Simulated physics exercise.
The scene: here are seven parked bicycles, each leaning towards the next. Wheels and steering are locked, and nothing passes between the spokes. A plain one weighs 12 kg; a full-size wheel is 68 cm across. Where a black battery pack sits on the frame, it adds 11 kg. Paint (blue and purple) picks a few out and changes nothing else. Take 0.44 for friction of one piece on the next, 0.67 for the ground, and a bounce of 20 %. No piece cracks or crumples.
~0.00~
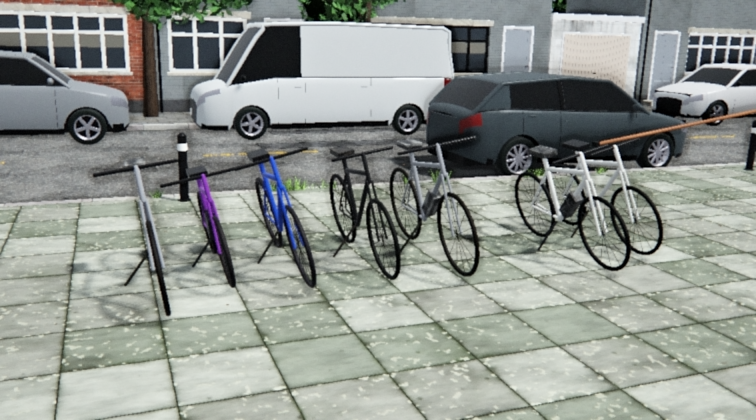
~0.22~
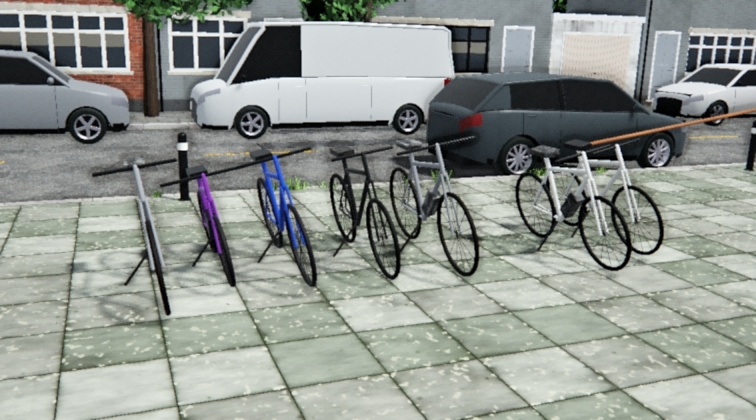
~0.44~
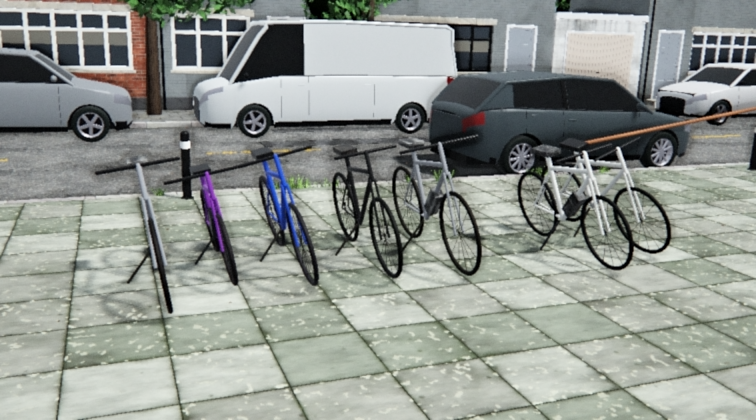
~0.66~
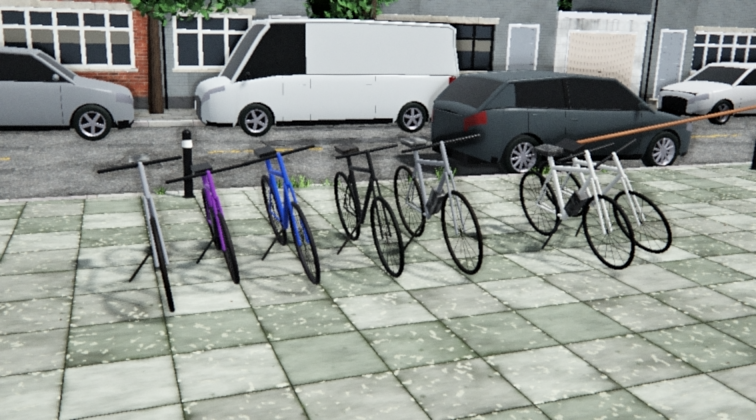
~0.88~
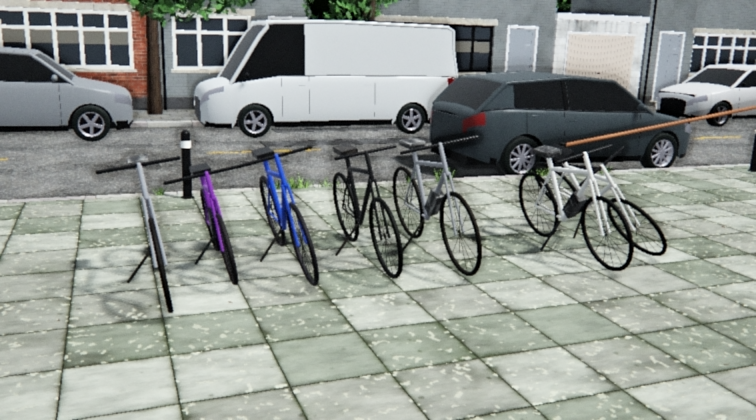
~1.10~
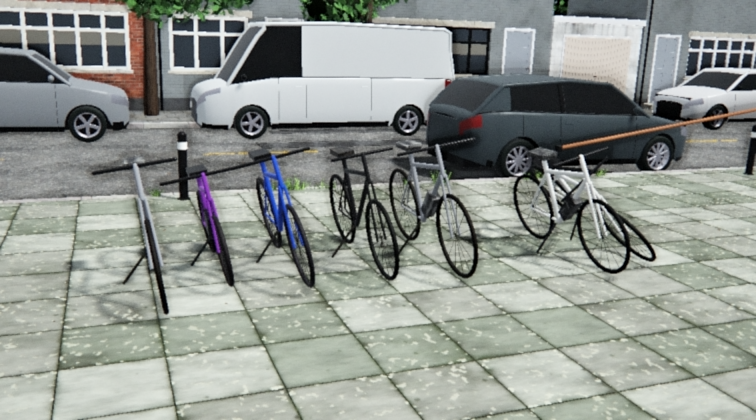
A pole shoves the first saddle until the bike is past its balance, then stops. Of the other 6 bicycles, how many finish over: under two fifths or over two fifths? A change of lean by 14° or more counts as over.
Less than two fifths of them.
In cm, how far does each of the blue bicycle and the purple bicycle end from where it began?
Blue 0, purple 0.
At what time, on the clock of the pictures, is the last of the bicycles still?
Around 4.0 s.
After 1.88 s, 1 of the 6 other bicycles over.
At rest (4.0 s), 1 of the 6 other bicycles over; blue bicycle unmoved; purple bicycle unmoved. That is 17 per cent. Five left standing. As the last picture would show them, middles, blue bicycle near (277, 206), purple bicycle near (209, 216).
